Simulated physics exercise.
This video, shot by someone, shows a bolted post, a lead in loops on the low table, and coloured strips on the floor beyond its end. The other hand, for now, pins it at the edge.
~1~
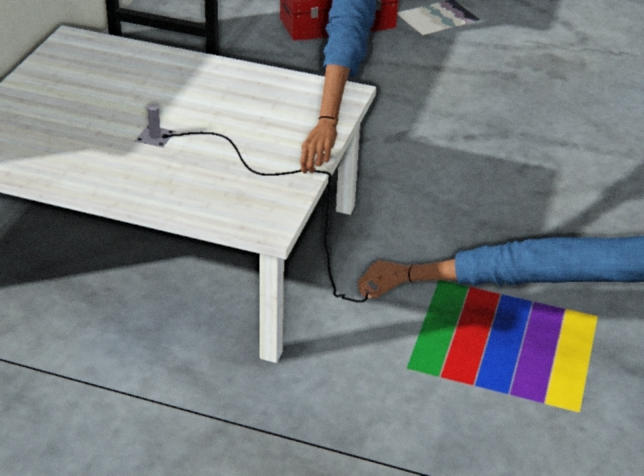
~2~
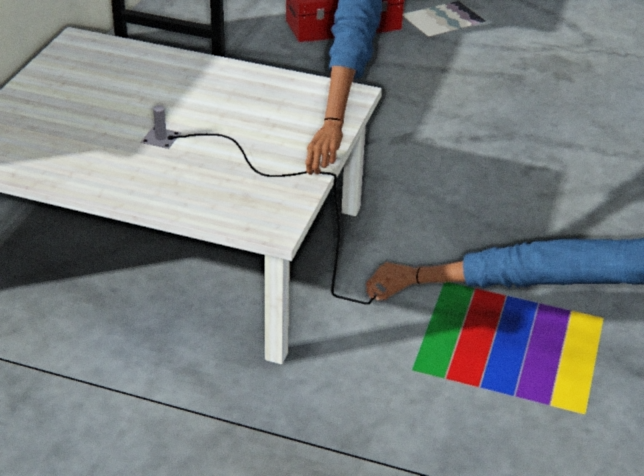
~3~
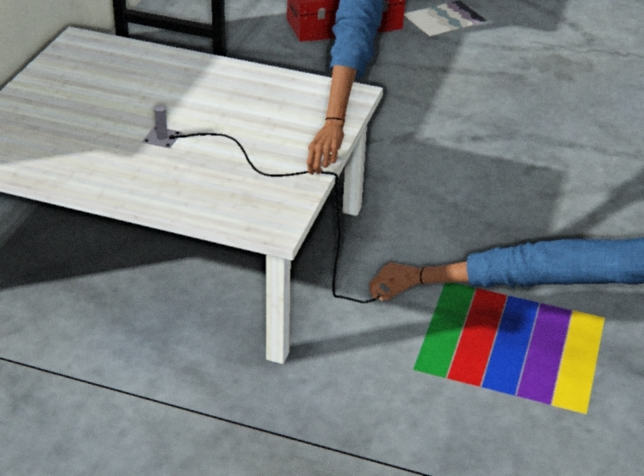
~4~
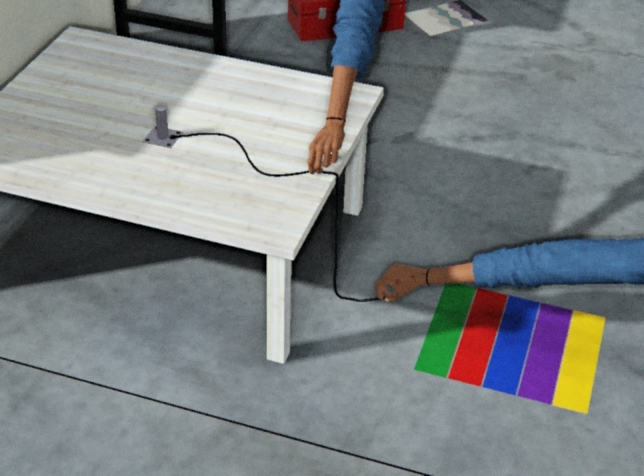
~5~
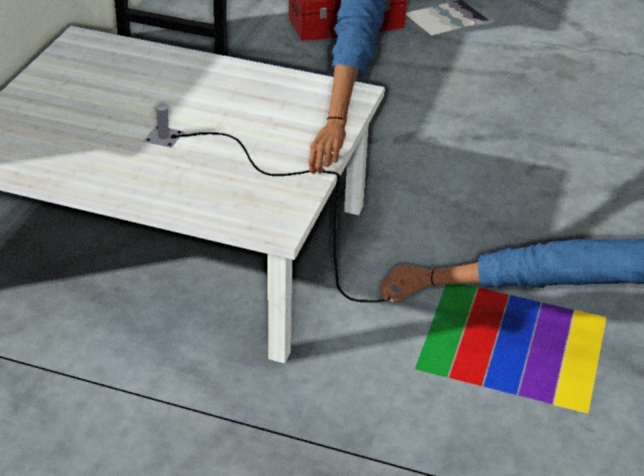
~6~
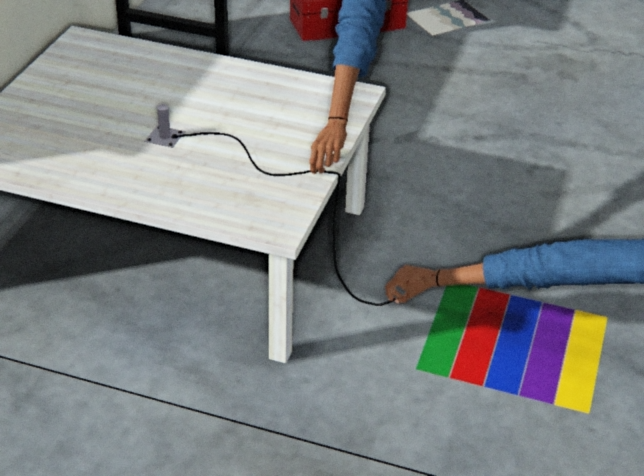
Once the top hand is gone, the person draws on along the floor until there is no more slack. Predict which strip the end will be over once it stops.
I would say the blue strip.
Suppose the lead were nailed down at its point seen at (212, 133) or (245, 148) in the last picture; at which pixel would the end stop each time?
Try one ends near (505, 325), try two near (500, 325).
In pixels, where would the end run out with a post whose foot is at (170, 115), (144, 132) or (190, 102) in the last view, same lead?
Pixels, try by try: About (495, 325), (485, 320), (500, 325).
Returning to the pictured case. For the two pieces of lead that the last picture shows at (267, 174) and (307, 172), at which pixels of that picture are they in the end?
At (300, 167), then (338, 178).
Early on, end near (454, 313); over green.
Midway, end near (491, 322); over red.
At the end of the slack, end near (514, 328); over blue. It gets as far as the blue strip.
